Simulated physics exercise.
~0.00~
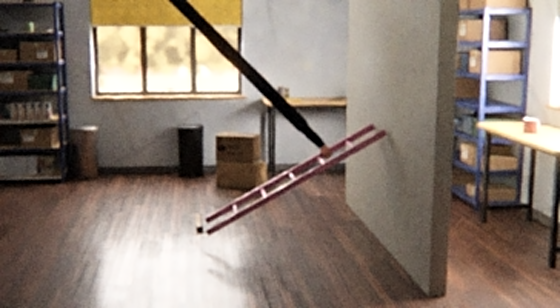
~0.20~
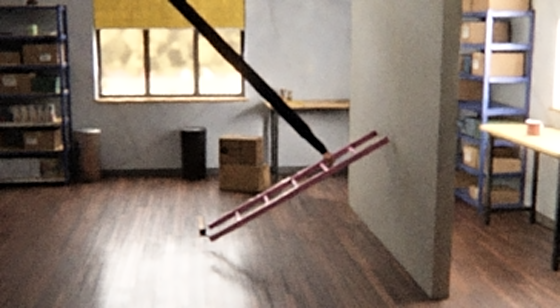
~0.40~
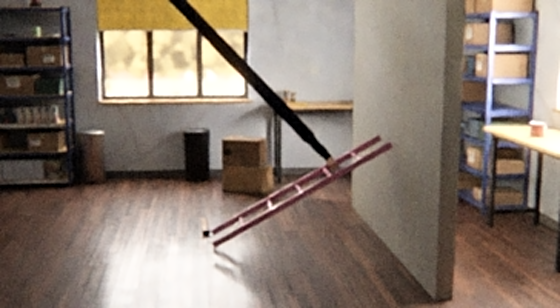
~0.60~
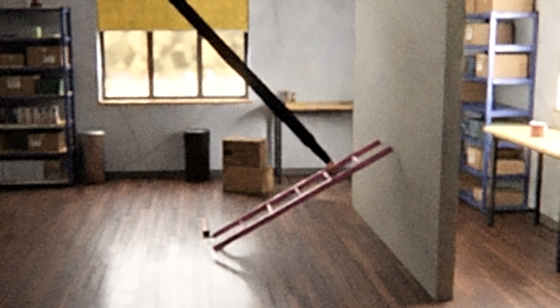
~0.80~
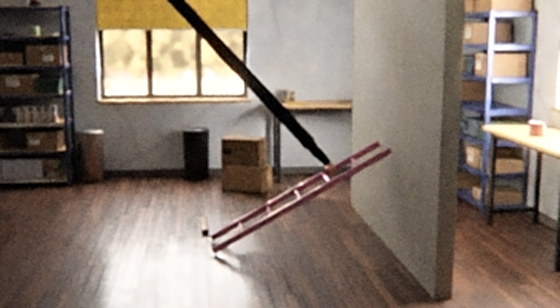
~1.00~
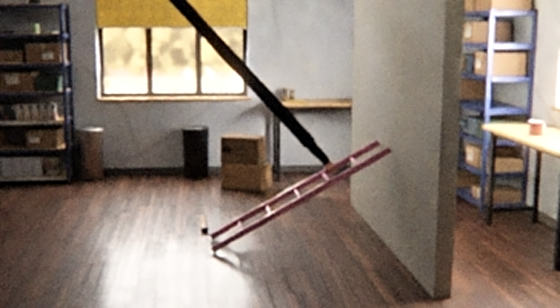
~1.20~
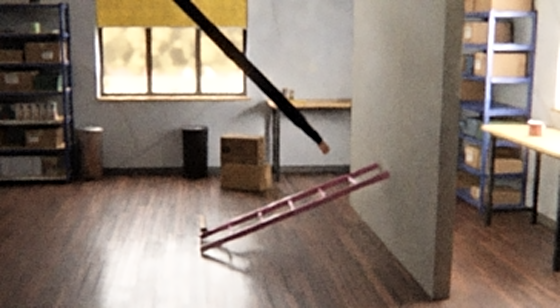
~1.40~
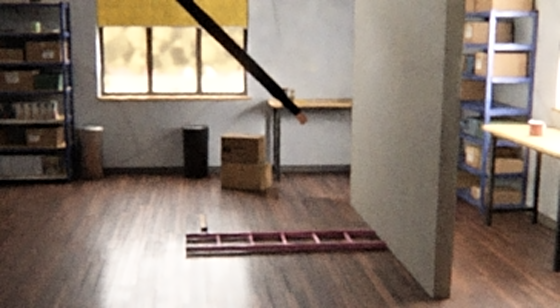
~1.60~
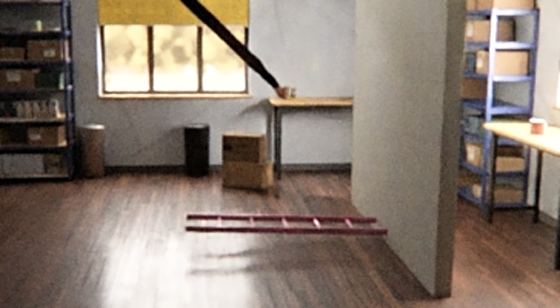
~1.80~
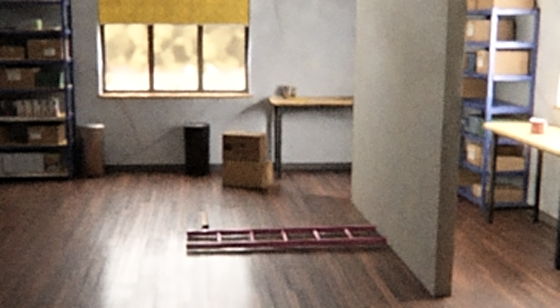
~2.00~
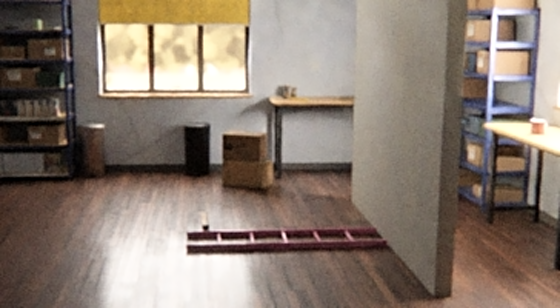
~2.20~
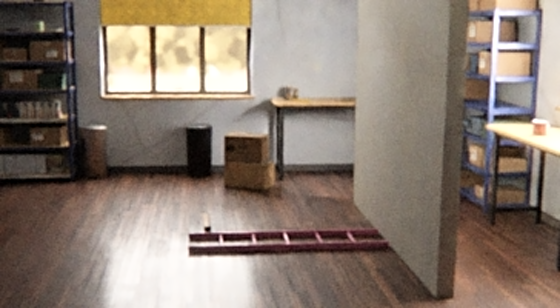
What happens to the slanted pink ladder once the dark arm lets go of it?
It does not stay leaning on the wall. It gives way at the feet and comes down to lie flat on the floor.
A pink ladder by a wall drops once a dark arm withdraws, bounces and lies flat.
